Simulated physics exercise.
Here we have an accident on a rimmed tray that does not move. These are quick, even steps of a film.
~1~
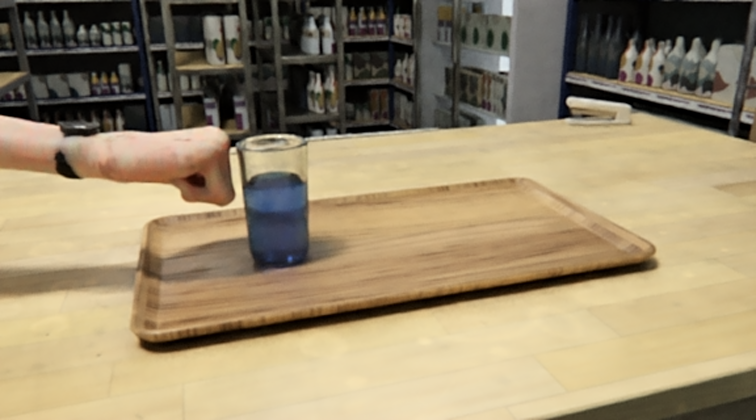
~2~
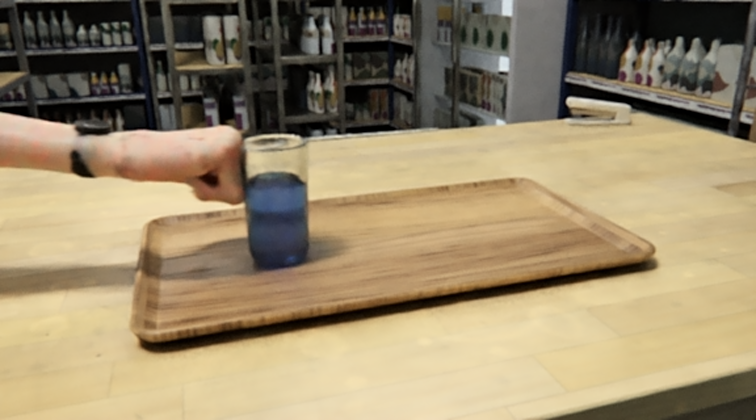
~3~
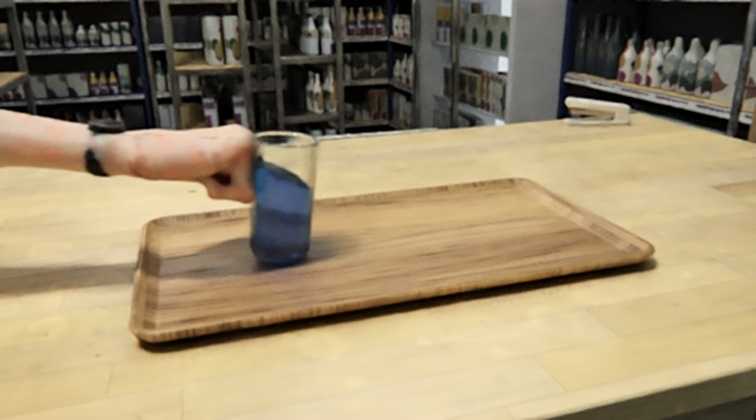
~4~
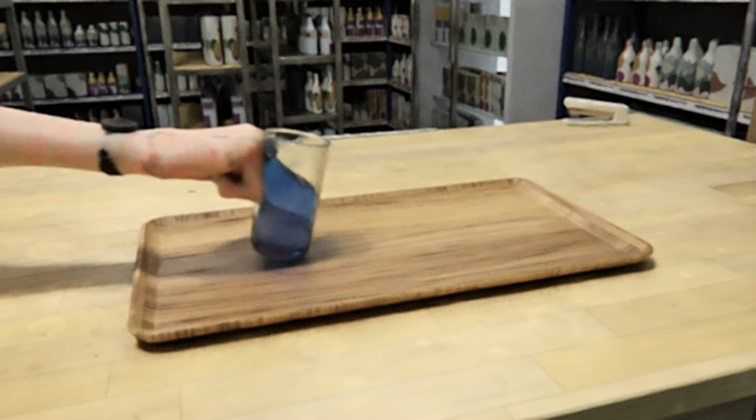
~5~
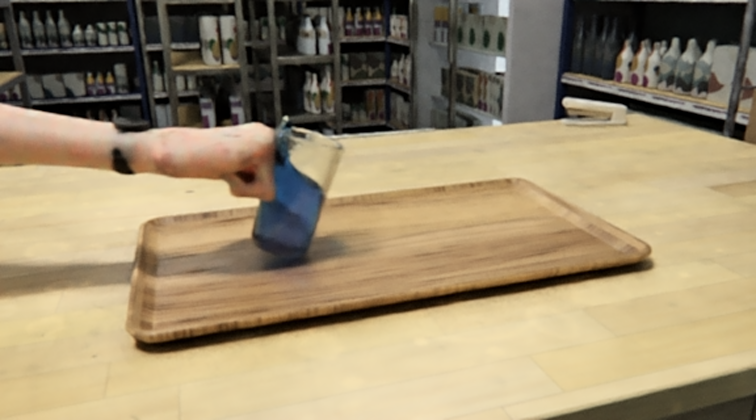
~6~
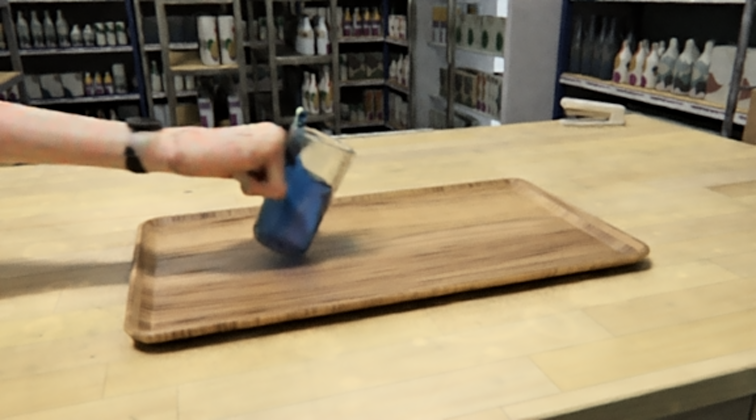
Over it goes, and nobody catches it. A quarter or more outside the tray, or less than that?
As it turns out, a quarter and more lands beyond the tray.
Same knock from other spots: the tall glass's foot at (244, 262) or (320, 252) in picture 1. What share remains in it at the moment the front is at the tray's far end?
The first gives 45 %, the second 50 %.
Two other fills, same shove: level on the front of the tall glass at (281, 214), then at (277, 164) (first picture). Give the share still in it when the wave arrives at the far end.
Near 50 % and 45 %.
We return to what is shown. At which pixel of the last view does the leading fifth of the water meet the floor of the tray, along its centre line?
Near (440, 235).
A moment on, the tall glass lies on its side and 94 per cent is in the glass, 2 on the tray and 4 above or beyond its rim.
Next, the tall glass lies on its side and 48 per cent is in the glass, 39 on the tray and 13 above or beyond its rim.
Then the tall glass lies on its side and 27 per cent is in the glass, 58 on the tray and 15 above or beyond its rim.
Later the tall glass lies on its side and 15 per cent is in the glass, 39 on the tray and 46 above or beyond its rim.
Finally, 55 per cent is held by tray and glass, 45 is off the tray.
